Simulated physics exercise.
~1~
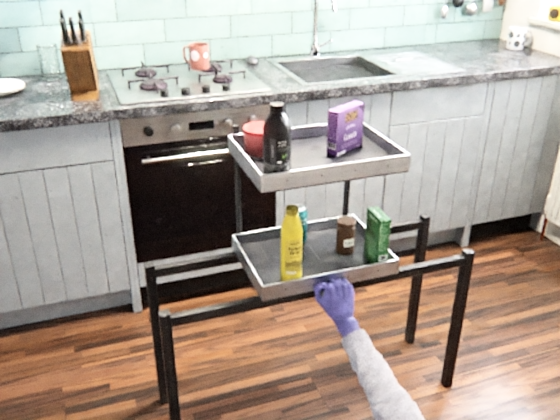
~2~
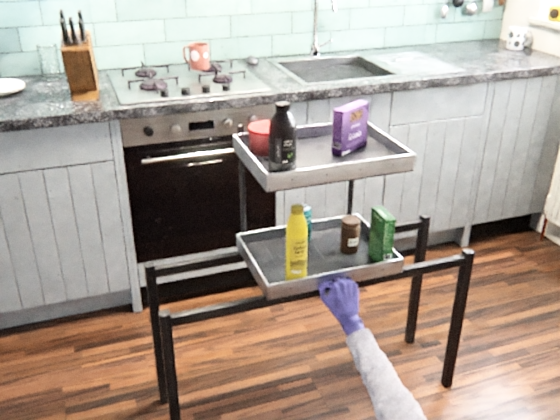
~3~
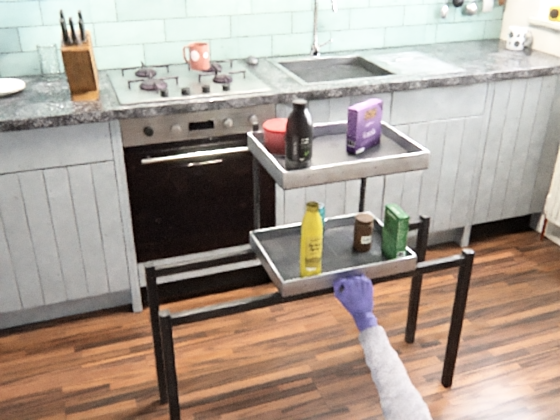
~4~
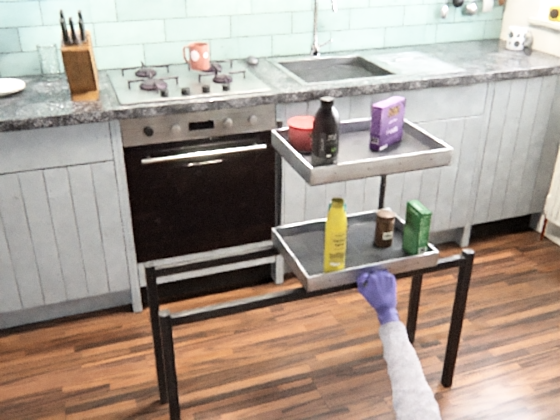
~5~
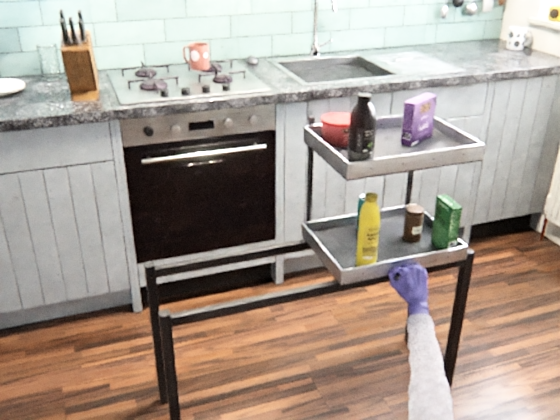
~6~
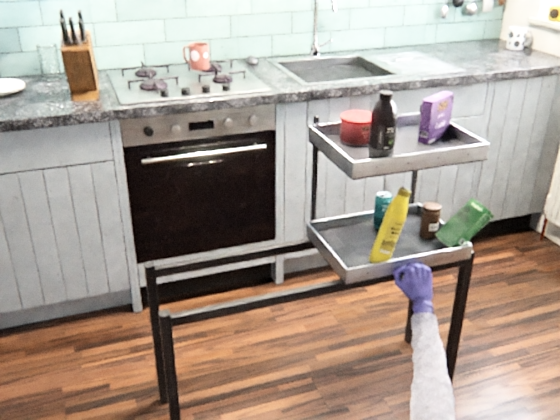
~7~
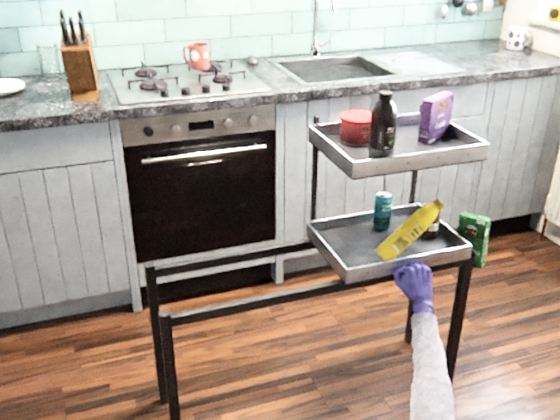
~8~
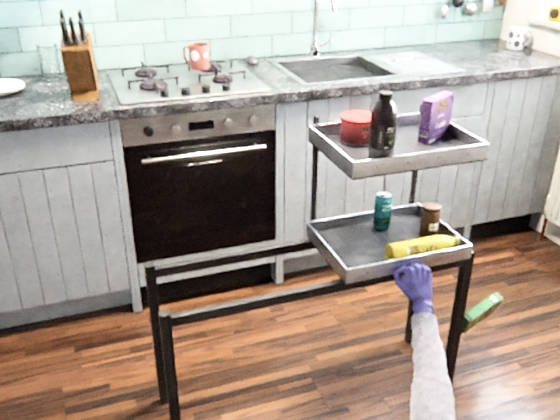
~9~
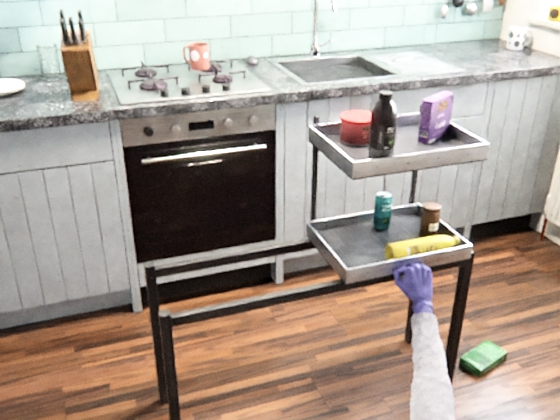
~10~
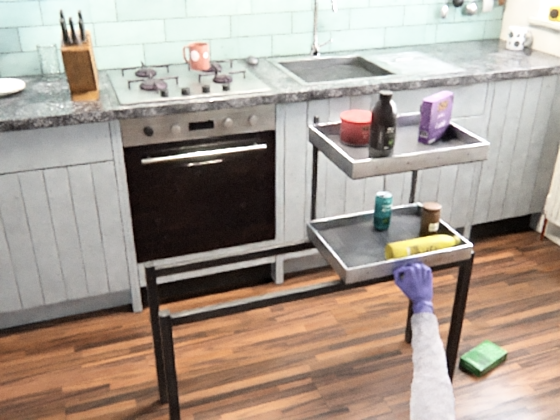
To begin with, a purple-gloved hand holds the front of a two-level tray on a dark frame in a kitchen, with bottles, packets, a tub and a jar standing on it. The hand moves the tray to the right, slowly at first and then faster, and everything stays upright. When the tray stops near the right end, the yellow bottle and green packet lean over to the right. The green packet tumbles over the edge as the bottle topples. Finally, the packet lies on the wooden floor and the yellow bottle on its side in the lower tray, while the other items remain standing.
